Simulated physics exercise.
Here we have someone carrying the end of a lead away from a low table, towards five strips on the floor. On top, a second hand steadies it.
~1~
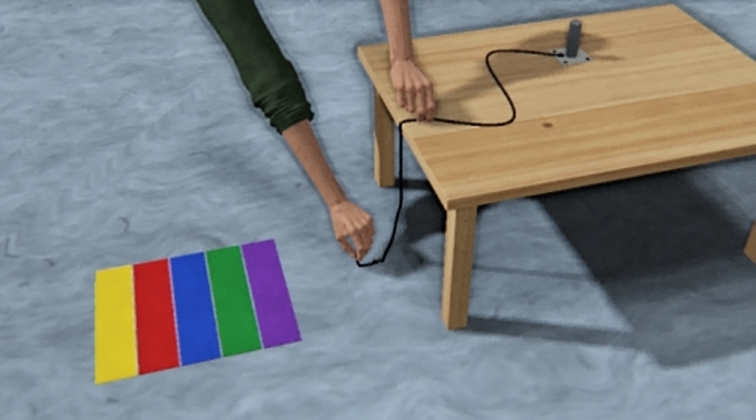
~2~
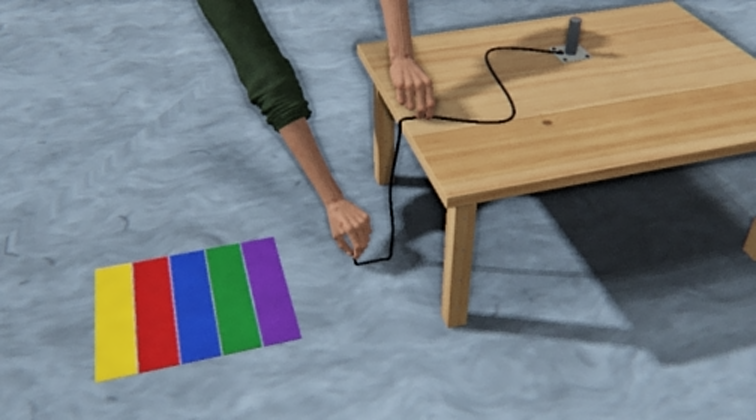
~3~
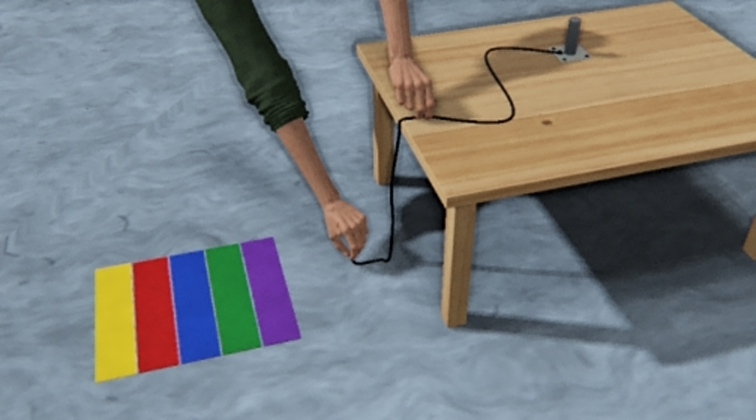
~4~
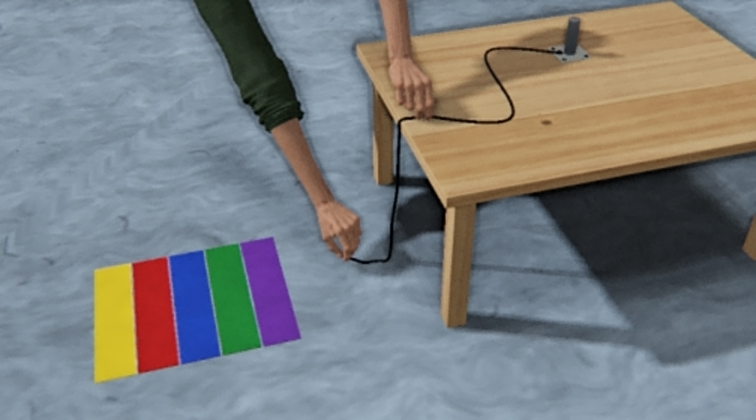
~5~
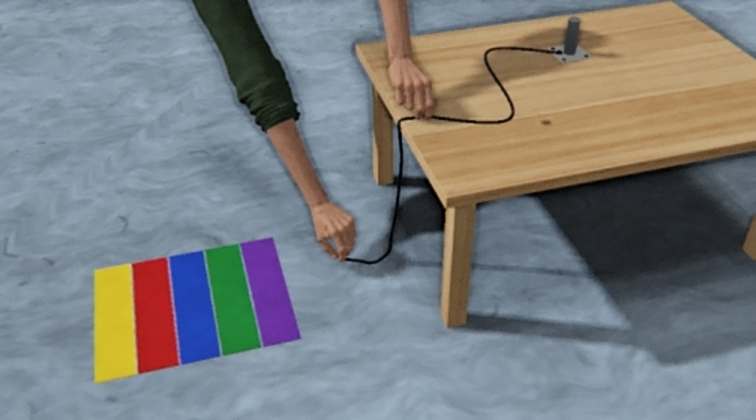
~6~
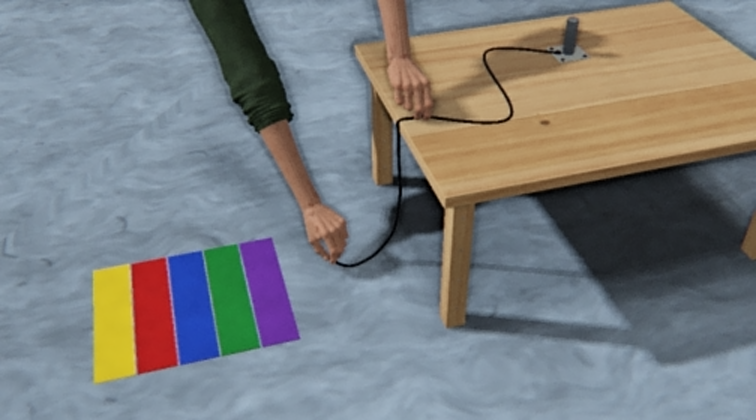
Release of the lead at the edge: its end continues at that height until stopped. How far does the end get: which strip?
As far as the yellow strip.
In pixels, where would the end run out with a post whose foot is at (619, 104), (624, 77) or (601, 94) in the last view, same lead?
Per try, approx.: (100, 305); (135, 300); (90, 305).
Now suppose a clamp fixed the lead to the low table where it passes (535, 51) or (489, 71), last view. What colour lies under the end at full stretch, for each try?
One after the other, yellow; red.
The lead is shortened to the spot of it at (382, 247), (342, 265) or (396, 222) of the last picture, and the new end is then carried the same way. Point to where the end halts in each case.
Try 1: About (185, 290). Try 2: About (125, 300). Try 3: About (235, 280).
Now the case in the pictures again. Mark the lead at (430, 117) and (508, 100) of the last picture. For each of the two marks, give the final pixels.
First one close to (314, 160), second close to (410, 97).
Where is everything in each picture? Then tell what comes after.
The first picture shows end (357, 256); purple (278, 324); green (239, 332); blue (199, 340); red (158, 349); yellow (116, 357).
The second picture shows end (354, 255); lead through (522, 49) (492, 71) (514, 113) (432, 117) (393, 170) (392, 239).
The third picture shows end (350, 255).
The fourth picture shows end (344, 256); lead through (521, 49) (491, 71) (513, 113) (431, 117) (398, 170) (392, 240).
The fifth picture shows end (339, 258).
The sixth picture shows end (330, 259); lead through (520, 49) (490, 71) (512, 113) (430, 117) (399, 170) (389, 239).
Soon after, end near (182, 289); over blue.
Then, end near (133, 298); over red.
At full stretch, end near (104, 304); over yellow. The yellow one.
